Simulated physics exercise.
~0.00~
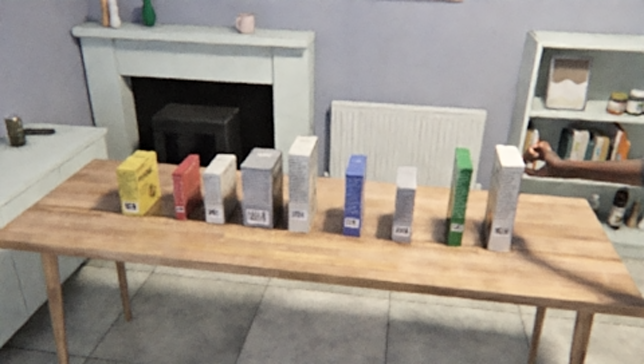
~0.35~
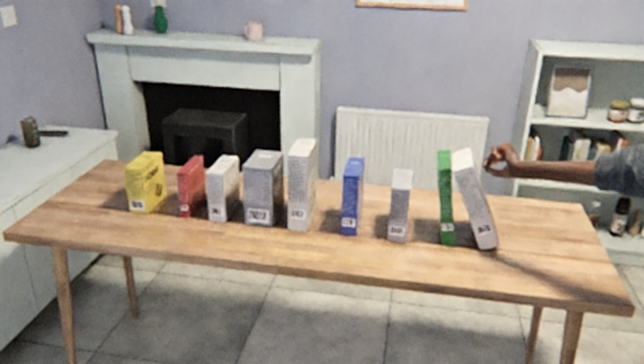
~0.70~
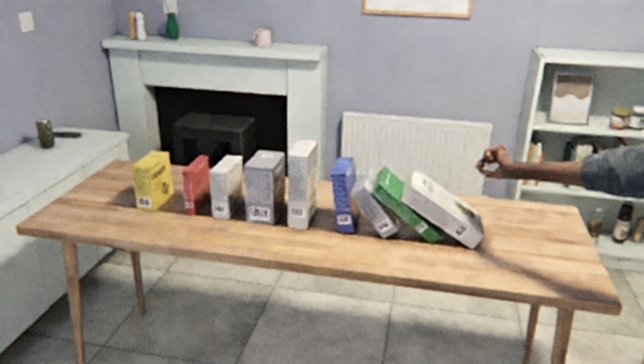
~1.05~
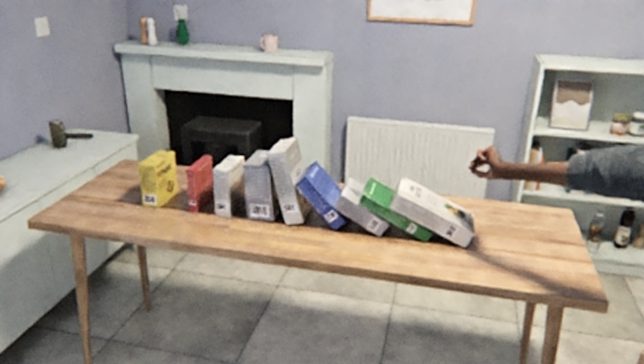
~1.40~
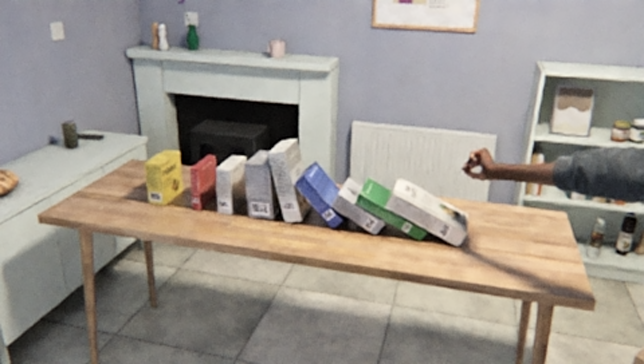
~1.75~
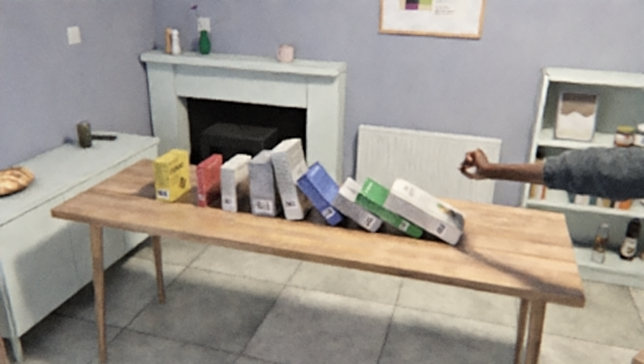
A room with a fireplace, a white radiator and shelves is seen from slightly above, across a wooden table, as the view drifts slowly sideways. Nine boxes stand in a file, with yellow and red at the left, blue and green farther right, and white and grey ones among them. A hand at the right tips the end white box leftward into the green one. Both topple against a small grey box, which knocks the blue box into a tall white one. The three right-hand neighbours of blue lie slumped, blue leans steeply, and the red and yellow boxes remain upright.
